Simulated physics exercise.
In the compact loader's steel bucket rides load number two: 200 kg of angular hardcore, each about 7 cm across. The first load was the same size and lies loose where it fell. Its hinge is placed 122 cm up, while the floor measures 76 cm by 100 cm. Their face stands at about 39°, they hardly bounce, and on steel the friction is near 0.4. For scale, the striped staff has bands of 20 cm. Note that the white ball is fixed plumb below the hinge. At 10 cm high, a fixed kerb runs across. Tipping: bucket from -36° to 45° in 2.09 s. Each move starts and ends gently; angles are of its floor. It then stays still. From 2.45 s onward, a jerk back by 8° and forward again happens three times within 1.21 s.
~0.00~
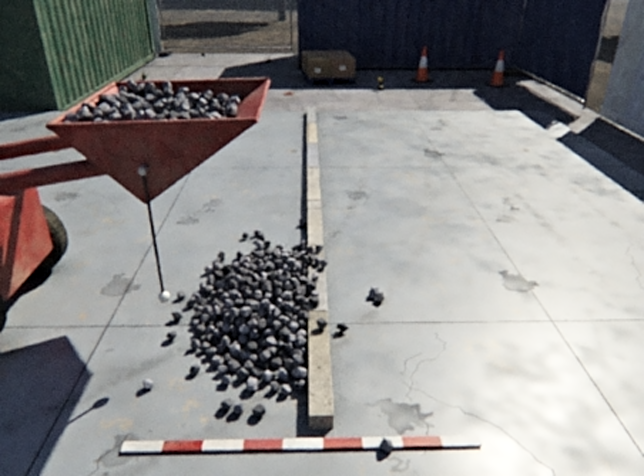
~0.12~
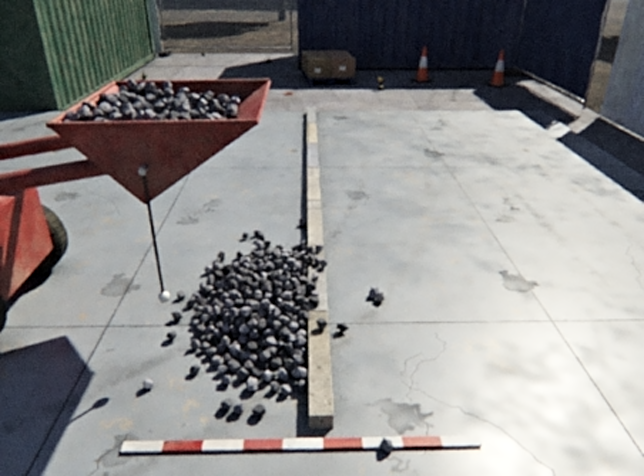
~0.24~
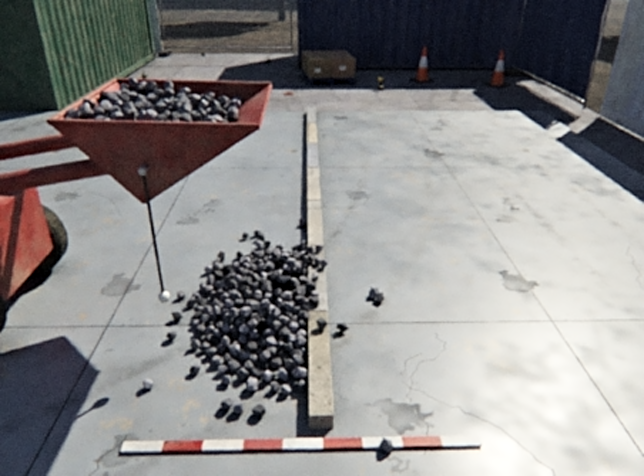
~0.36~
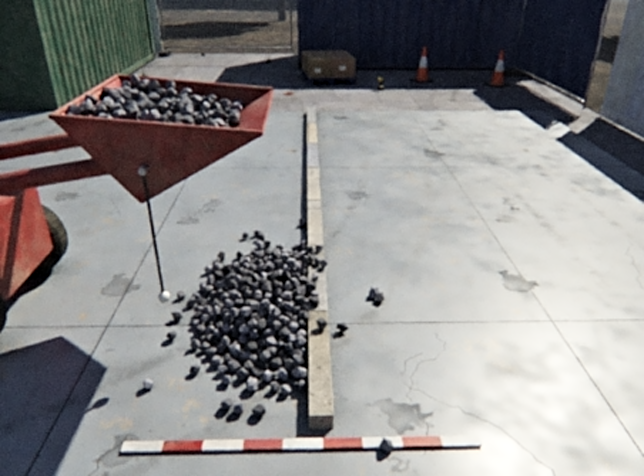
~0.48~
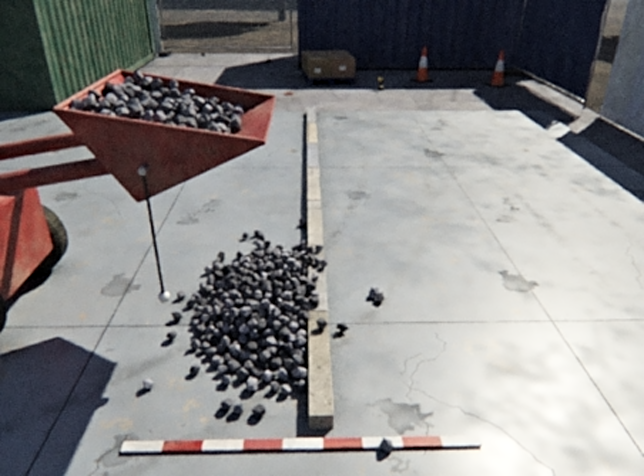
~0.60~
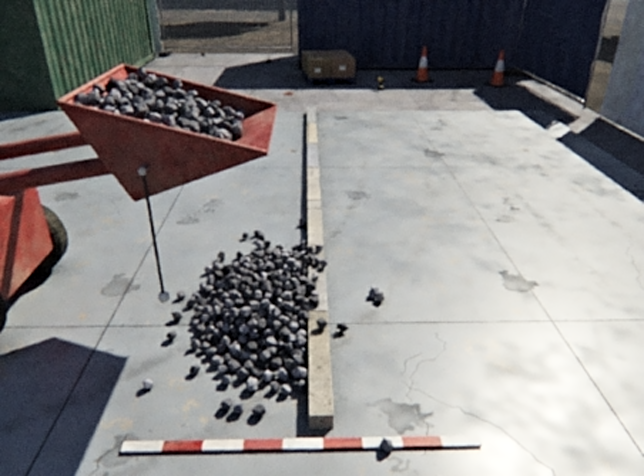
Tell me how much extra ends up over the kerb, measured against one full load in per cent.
The extra comes to about 31 percent of a load.
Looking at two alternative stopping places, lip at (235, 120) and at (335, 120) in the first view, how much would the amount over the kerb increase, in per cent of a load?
Near 15 per cent from the first place, 95 from the second.
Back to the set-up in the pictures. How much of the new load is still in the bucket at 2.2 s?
It holds some 10 percent.
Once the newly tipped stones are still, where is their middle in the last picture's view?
Around (297, 286) in the last picture.
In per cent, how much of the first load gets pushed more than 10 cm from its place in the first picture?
About 0 per cent.
After 1.6 s the floor is at 32°; in per cent of one load, 98 in the bucket, 102 on this side of the kerb, 1 over the kerb; the foremost stones are at (344, 300).
After 2.2 s the floor is at 45°; in per cent of one load, 9 in the bucket, 181 on this side of the kerb, 10 over the kerb; the foremost stones are at (379, 313).
After 4.1 s the floor is at 45°; in per cent of one load, 0 in the bucket, 168 on this side of the kerb, 32 over the kerb; the foremost stones are at (421, 271).
After 6.6 s the floor is at 45°; in per cent of one load, 0 in the bucket, 168 on this side of the kerb, 32 over the kerb; the foremost stones are at (421, 271). Net gain over the kerb, 31.
